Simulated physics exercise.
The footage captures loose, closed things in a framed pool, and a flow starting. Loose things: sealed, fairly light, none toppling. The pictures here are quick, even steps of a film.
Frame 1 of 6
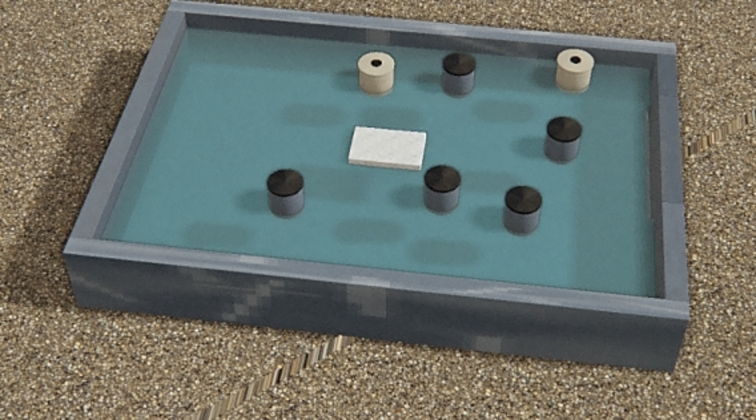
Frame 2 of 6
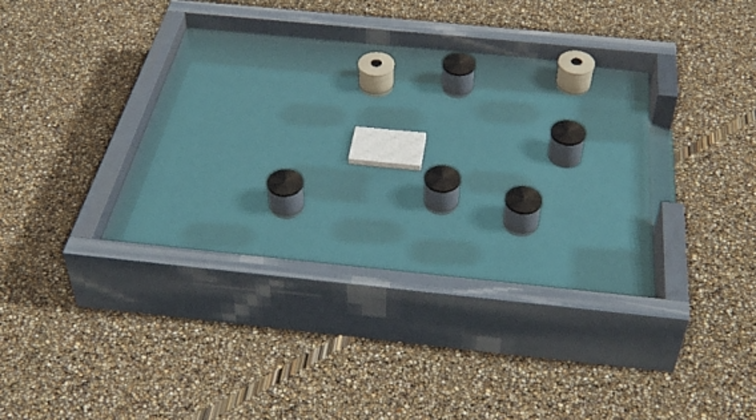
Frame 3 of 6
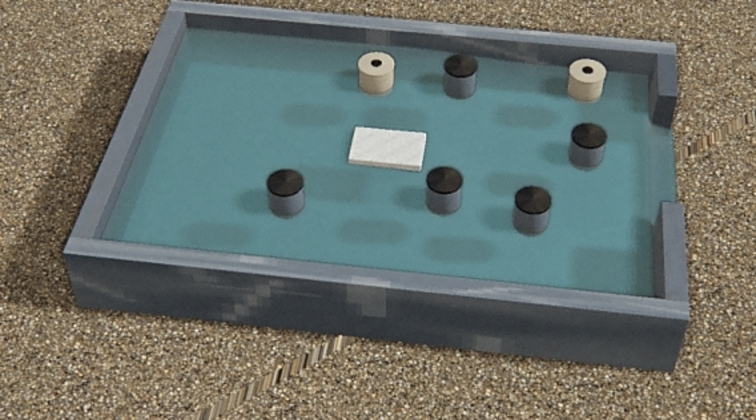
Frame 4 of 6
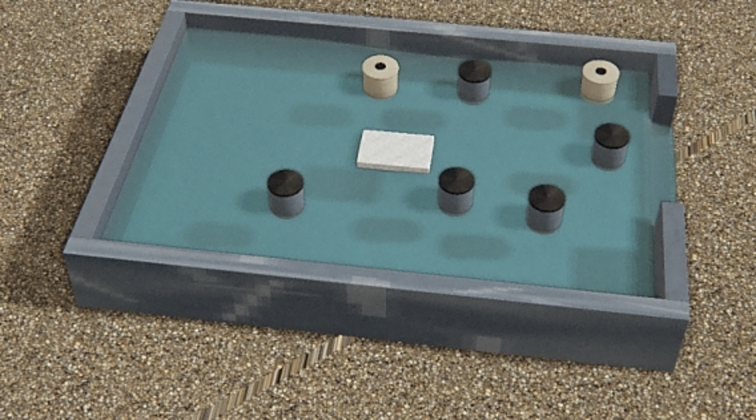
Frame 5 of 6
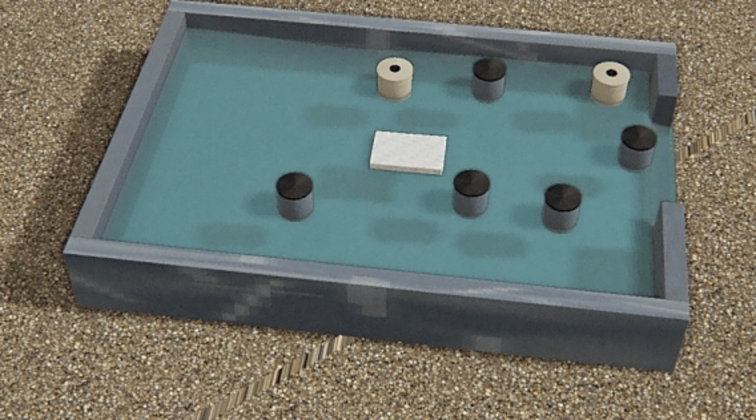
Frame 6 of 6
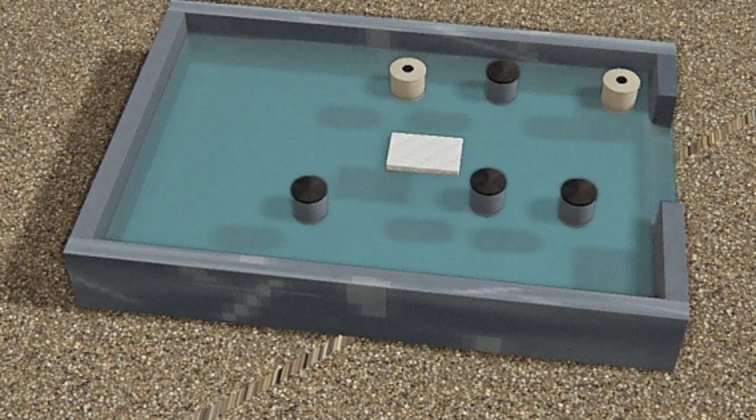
A framed pool of teal water opening a gap in its right wall, the floating cylinders and white slab drifting right.
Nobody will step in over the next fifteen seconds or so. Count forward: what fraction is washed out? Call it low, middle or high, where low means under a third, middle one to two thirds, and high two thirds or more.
High.
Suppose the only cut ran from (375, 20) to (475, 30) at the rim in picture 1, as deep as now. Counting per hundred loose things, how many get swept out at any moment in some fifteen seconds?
Around 60 per cent.
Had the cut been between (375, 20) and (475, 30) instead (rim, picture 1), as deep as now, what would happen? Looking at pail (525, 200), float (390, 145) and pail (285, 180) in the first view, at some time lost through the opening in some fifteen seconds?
Taken in turn, the first item is held back, the second is flushed away and the last is held back.
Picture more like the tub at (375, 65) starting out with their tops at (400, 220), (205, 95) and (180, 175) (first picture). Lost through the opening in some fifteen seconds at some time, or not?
Going one by one, I'd say it leaves, then it doesn't leave, then it doesn't leave.
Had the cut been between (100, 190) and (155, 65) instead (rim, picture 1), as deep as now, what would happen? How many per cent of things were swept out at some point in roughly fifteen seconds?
My estimate is some 50 percent.
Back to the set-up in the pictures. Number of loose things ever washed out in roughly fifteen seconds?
Count: 7.
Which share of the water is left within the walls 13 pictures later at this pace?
Near 66 per cent.
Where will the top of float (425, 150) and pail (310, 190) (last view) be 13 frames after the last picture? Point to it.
(548, 162) and (388, 201), approximately.
A moment on, 2 of 8 are out; 6 afloat.
Next, 5 of 8 are out; 3 afloat.
Later, 6 of 8 are out; 2 afloat.
In the end, 7 of 8 are out; 1 afloat.
